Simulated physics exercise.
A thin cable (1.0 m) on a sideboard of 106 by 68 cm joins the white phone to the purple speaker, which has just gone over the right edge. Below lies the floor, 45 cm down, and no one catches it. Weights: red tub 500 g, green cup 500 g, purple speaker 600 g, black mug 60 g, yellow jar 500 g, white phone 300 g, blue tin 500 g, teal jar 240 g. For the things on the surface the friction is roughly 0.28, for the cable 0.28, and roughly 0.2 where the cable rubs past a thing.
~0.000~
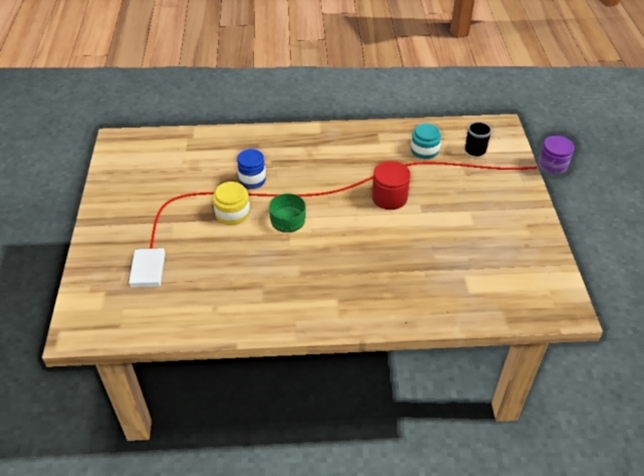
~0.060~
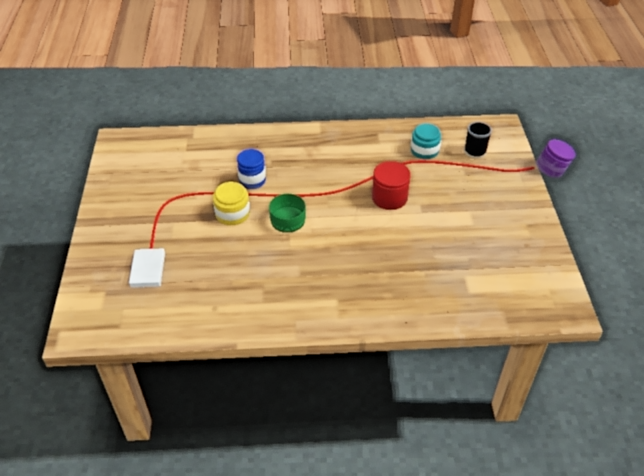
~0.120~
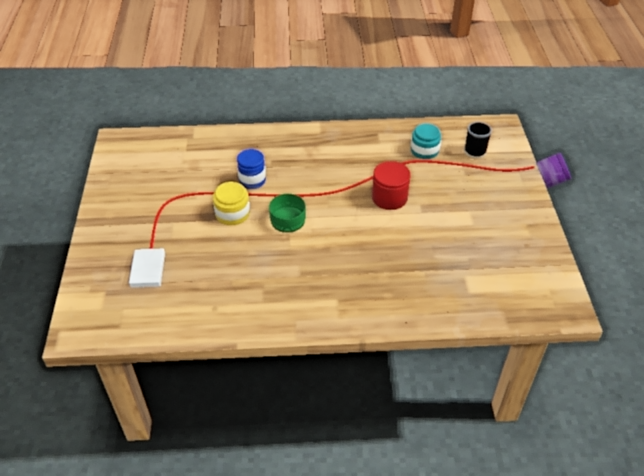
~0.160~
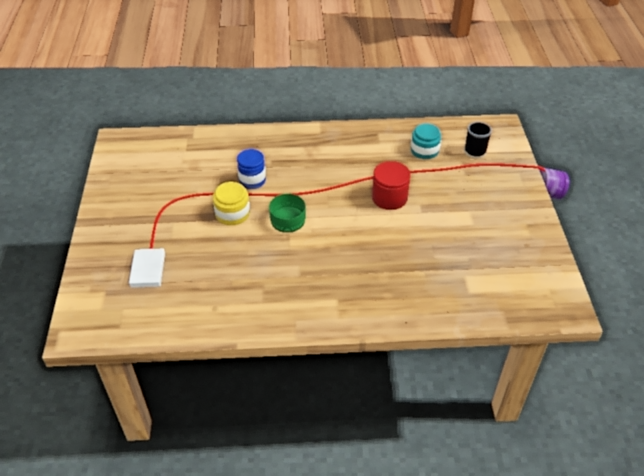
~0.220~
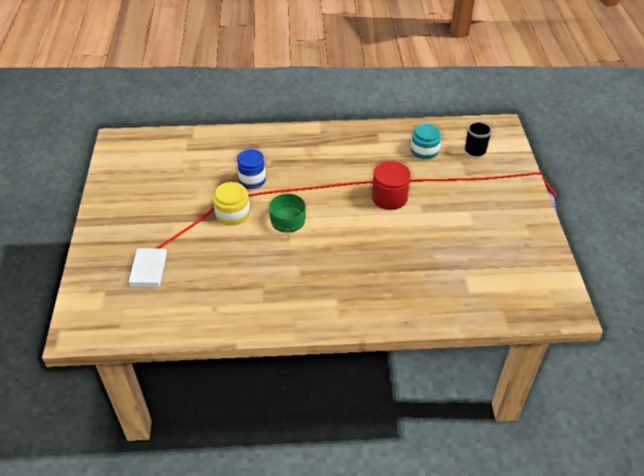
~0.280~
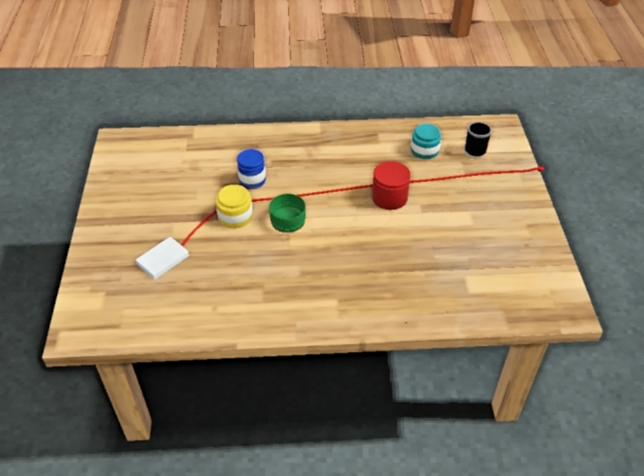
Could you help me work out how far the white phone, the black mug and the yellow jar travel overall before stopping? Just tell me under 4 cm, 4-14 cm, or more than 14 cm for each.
In the end white phone: Great distance. Black mug: Tiny distance or none. Yellow jar: Modest distance.
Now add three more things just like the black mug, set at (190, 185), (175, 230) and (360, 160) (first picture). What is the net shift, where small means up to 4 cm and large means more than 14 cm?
In turn: Small, large, small.
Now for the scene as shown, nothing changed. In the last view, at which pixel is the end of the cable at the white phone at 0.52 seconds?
(266, 196) or thereabouts.
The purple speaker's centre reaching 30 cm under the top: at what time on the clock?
0.38 s.
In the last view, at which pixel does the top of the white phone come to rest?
It comes to rest close to (254, 187).
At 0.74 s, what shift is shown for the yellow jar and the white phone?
Yellow jar: 8 cm; white phone: 30 cm.
At 0.5 s, the cable's tail end at (266, 196); white phone 29 cm off its start, yellow jar 8 cm off its start, purple speaker over the edge.
At 0.7 s, the cable's tail end at (276, 192); white phone 31 cm off its start, yellow jar 8 cm off its start, purple speaker over the edge.
At 1.0 s, the cable's tail end at (276, 192); white phone 31 cm off its start at (254, 187), yellow jar 8 cm off its start at (254, 209), purple speaker over the edge.
At 1.2 s, the cable's tail end at (276, 192); white phone 31 cm off its start, yellow jar 8 cm off its start, purple speaker over the edge.
At 2.4 s, the cable's tail end at (276, 192); white phone 31 cm off its start at (254, 187), yellow jar 8 cm off its start at (254, 209), black mug 0 cm off its start at (480, 129), purple speaker over the edge.
